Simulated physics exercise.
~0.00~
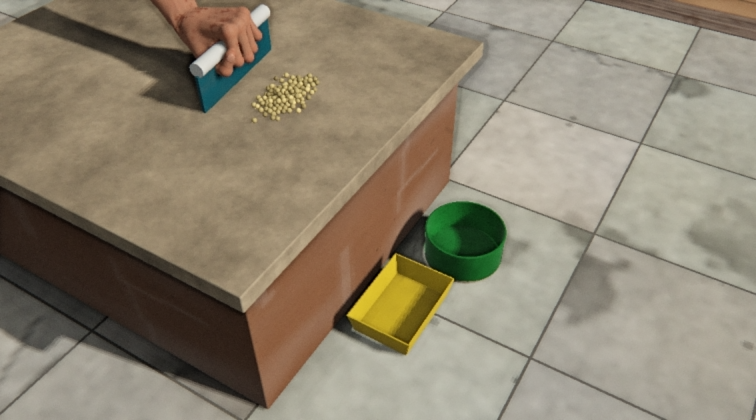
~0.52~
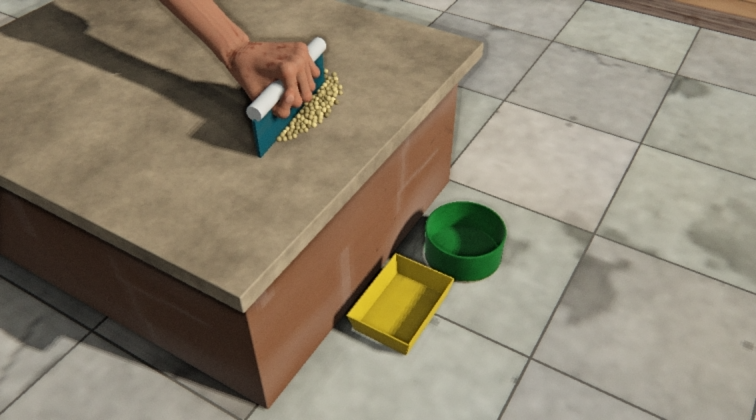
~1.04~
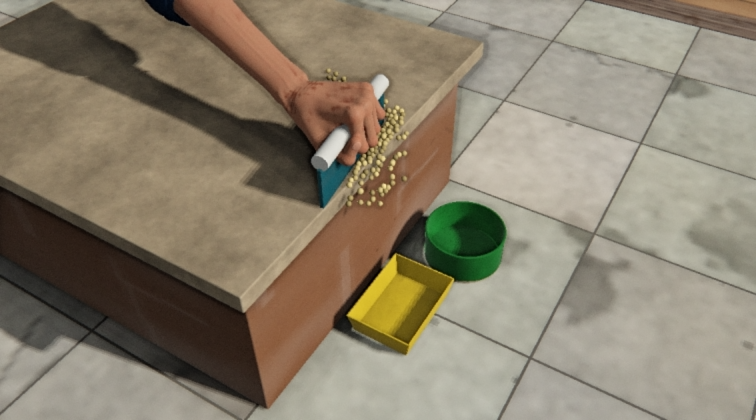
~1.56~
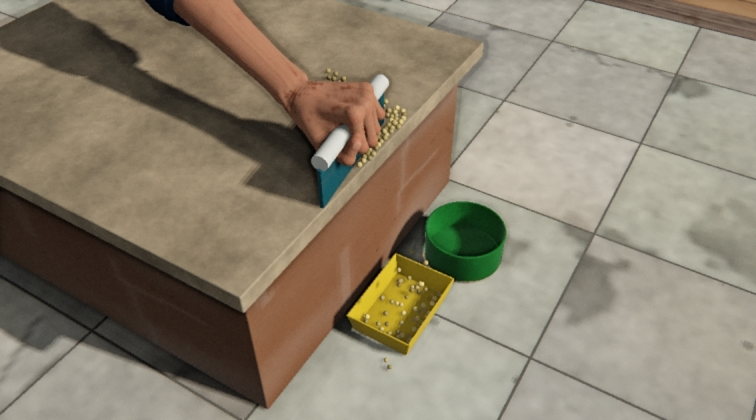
The clip shows a hand pushing soya beans with a teal scraper rightward and down across a brown tabletop until it stops at the edge, where many spill over into the yellow tin, a few land on the floor, others stay on top, and the green pot remains empty.
